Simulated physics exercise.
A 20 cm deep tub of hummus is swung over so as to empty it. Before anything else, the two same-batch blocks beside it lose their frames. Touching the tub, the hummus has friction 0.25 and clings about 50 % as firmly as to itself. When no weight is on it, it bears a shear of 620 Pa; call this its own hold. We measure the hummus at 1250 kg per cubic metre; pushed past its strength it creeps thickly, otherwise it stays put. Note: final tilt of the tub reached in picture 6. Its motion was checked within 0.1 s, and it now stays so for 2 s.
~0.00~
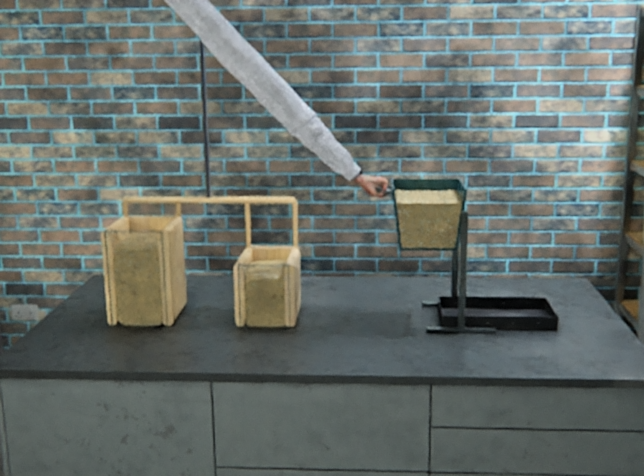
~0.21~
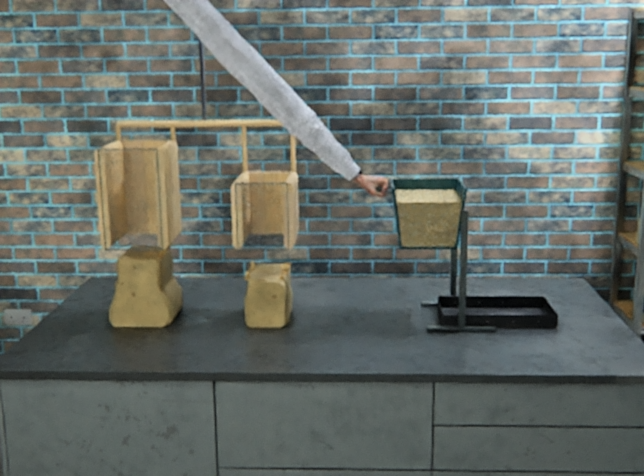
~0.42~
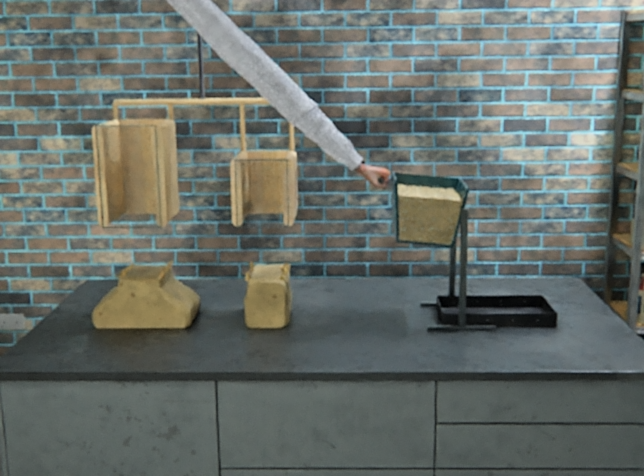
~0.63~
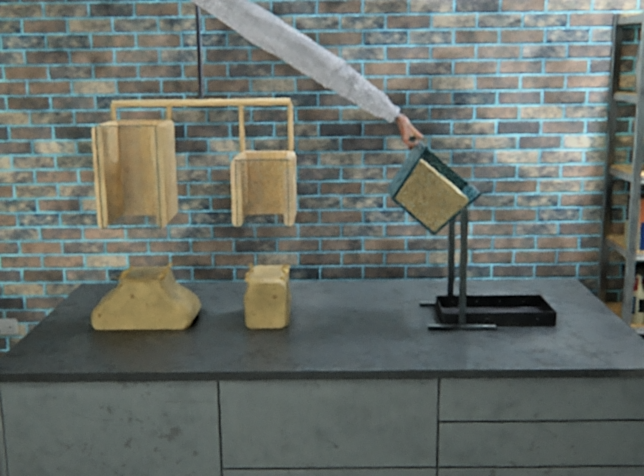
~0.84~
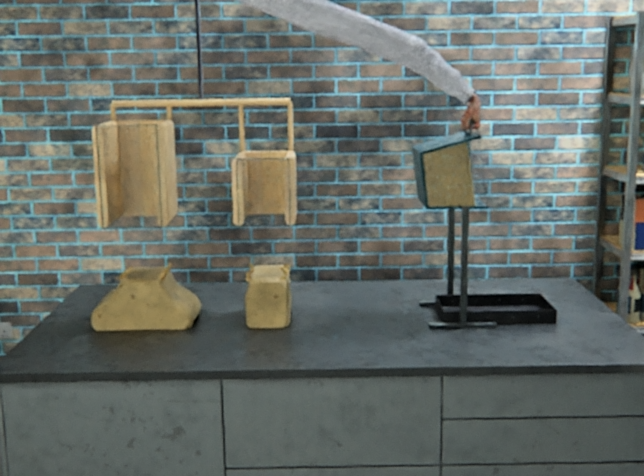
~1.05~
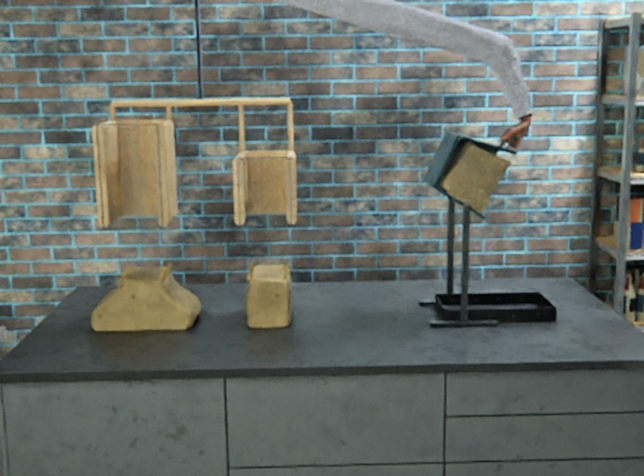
At first, two wooden moulds enclose tan blocks on a dark counter while a hand grips a filled tub on a stand at right. The moulds lift away, and the taller left block slumps and widens while the smaller one settles slightly. The hand then swings the tub over rightward past its side.
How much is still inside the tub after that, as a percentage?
Close to 0 % is still inside the tub.
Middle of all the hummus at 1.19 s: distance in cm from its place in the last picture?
The distance comes to some 12 cm.
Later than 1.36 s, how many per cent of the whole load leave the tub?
About 0 percent.
After 1.19 s, the tub is at 115 degrees and holds 42 %.
After 1.36 s, the tub is at 115 degrees and holds 0 %.
After 1.53 s, the tub is at 115 degrees and holds 0 %.
After 1.70 s, the tub is at 115 degrees and holds 0 %.
After 3.05 s, at the end, the tub is at 115 degrees and holds 0 %.
